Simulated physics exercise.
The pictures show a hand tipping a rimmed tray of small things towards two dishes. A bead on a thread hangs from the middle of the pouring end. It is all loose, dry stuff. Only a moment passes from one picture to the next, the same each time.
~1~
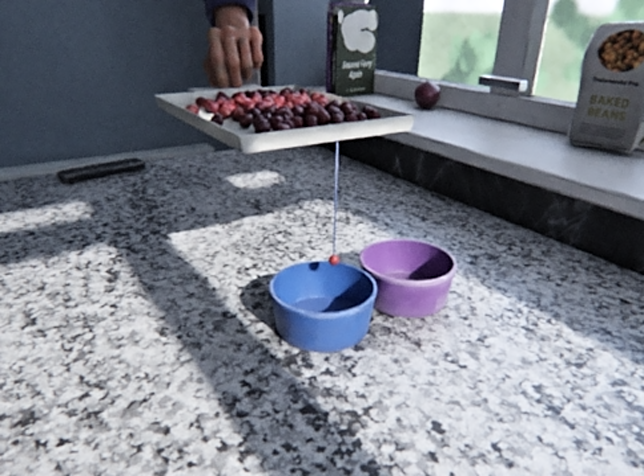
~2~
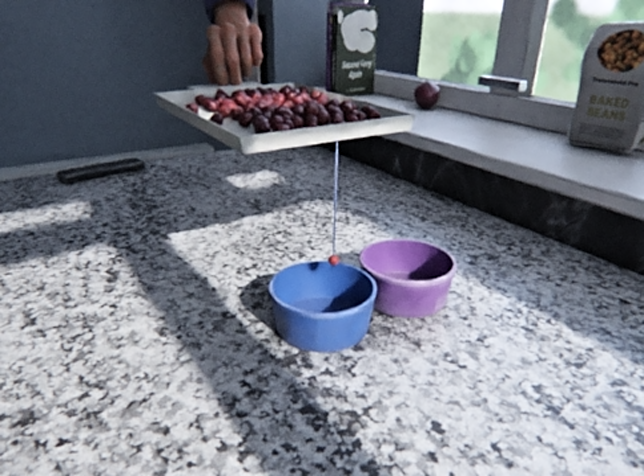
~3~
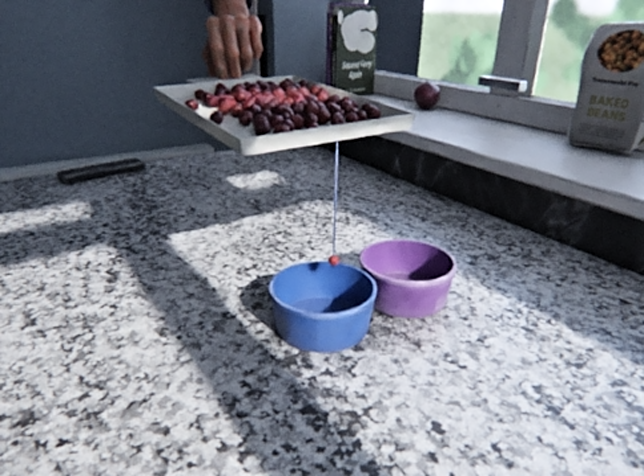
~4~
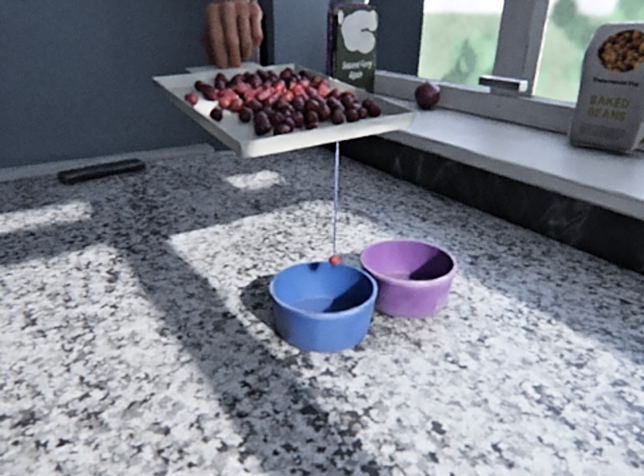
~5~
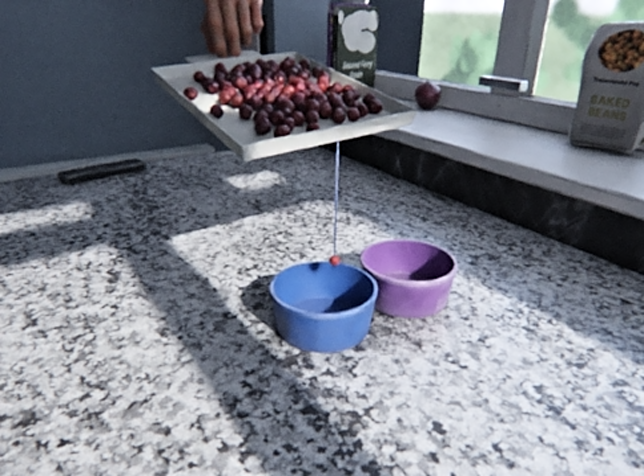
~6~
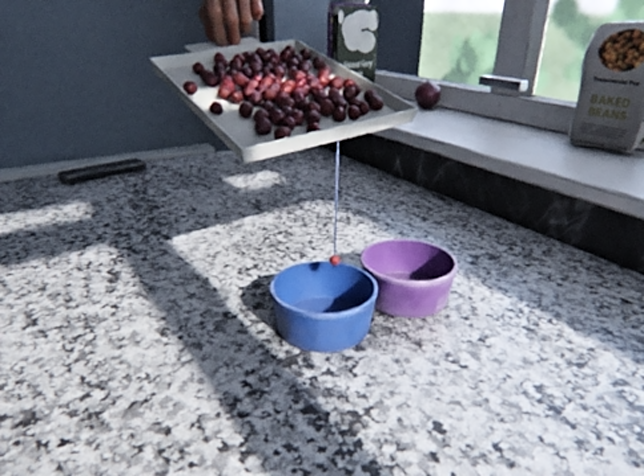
A hand raised the back of a white tray of dark red cherries above a blue bowl and a purple one, slanting it gradually toward its near left corner, while a few cherries shifted slightly.
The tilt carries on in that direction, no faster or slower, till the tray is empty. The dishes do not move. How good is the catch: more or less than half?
In the dishes lies less than half of it.
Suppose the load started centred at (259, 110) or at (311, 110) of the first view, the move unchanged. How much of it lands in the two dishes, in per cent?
The first gives 20 %, the second 20 %.
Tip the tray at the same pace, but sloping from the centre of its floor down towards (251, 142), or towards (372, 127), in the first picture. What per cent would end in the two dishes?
In turn 20 and 90 in a hundred.
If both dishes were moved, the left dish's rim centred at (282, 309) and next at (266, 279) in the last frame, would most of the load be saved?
First over half, then below a half.
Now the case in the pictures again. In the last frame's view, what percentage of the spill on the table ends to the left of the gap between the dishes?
Close to 80 per cent.
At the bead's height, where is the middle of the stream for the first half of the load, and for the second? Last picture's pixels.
Around (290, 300) and then (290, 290).
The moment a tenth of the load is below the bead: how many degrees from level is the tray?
At some 100 degrees.
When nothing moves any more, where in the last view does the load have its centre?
At about (294, 351).
Soon, tray tipped steeply; nearly all on the tray; a stray few in the air.
A while on, tray tipped past a quarter turn; about a third on the tray; a small part in the left dish; a small part outside both; about half in the air.
Towards the end, tray tipped past a quarter turn; about a quarter in the left dish; most outside both.
Finally, tray tipped past a quarter turn; about a quarter in the left dish; none in the right dish; most outside both.
